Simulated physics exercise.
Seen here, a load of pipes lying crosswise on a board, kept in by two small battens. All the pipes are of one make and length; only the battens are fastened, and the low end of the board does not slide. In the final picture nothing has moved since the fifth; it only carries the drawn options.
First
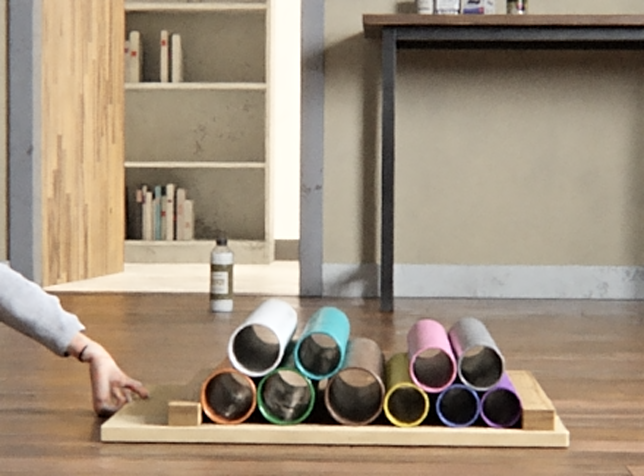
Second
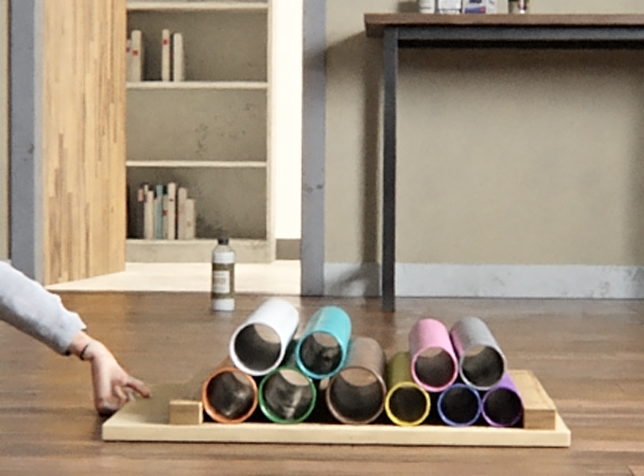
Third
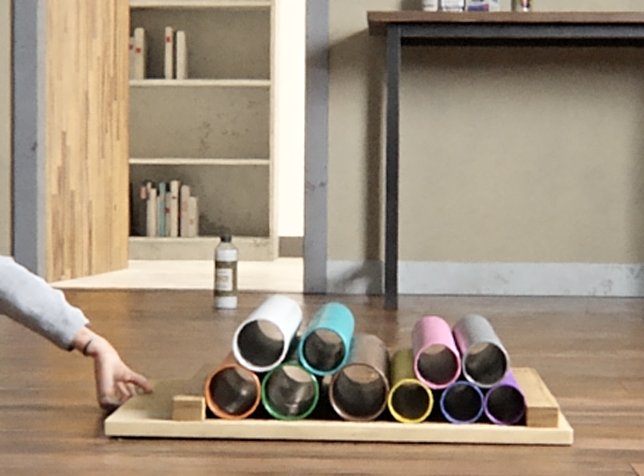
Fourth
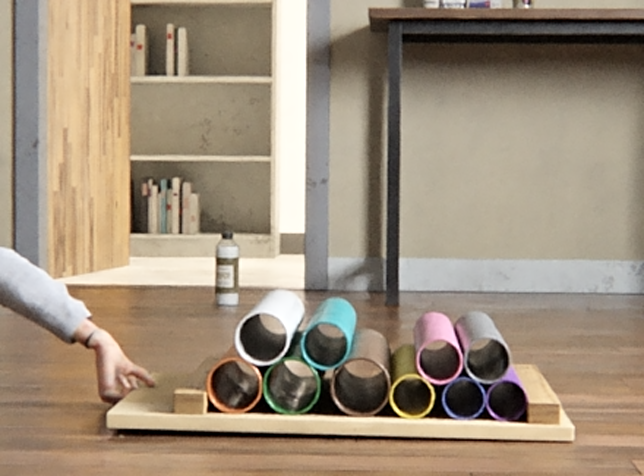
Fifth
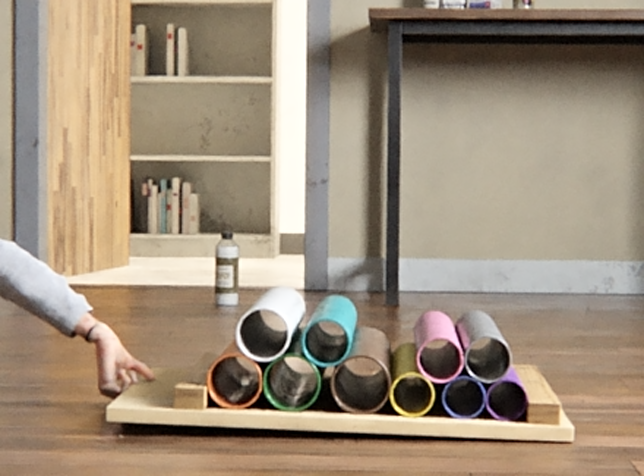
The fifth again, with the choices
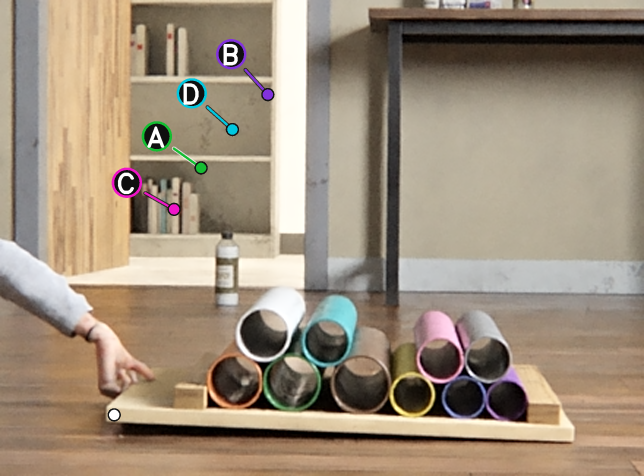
The clip opens on colored pipes stacked crosswise on a wooden board between two small battens, with a hand gripping the board's left end on a wooden floor. The hand then raises that end slightly, tilting the board a little, while the pipes stay stacked in their places.
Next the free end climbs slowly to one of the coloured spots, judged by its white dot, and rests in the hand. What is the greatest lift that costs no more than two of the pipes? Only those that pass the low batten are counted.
The highest mark that will do is C.
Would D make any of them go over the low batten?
Yes, at D.
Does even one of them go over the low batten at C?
At C: Yes.
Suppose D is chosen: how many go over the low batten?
It comes to four.
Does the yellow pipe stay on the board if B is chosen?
Yes.
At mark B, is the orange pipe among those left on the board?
Yes, with B.
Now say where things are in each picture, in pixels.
Purple pipe (501, 407); turquoise pipe (318, 355); pink pipe (433, 369), in the first picture.
Pink pipe (435, 368); grey pipe (482, 367), in the second picture.
Board (342, 399); orange pipe (233, 392); white pipe (260, 344); yellow pipe (410, 401), in the third picture.
Board (344, 394); orange pipe (234, 386); green pipe (291, 387), in the fourth picture.
Board (343, 391); orange pipe (235, 381); green pipe (291, 383), in the fifth picture.
On the copy, A at (201, 168); B at (268, 95); C at (174, 210); D at (232, 129); the white dot at (114, 415).
On C. First, board at 17°.
Then, board at 29°.
Finally, board at 29°, two over the low batten (pink, grey).
By contrast, A four over the low batten (turquoise, pink, grey, white); B four over the low batten (turquoise, pink, grey, white); D four over the low batten (turquoise, pink, grey, white).
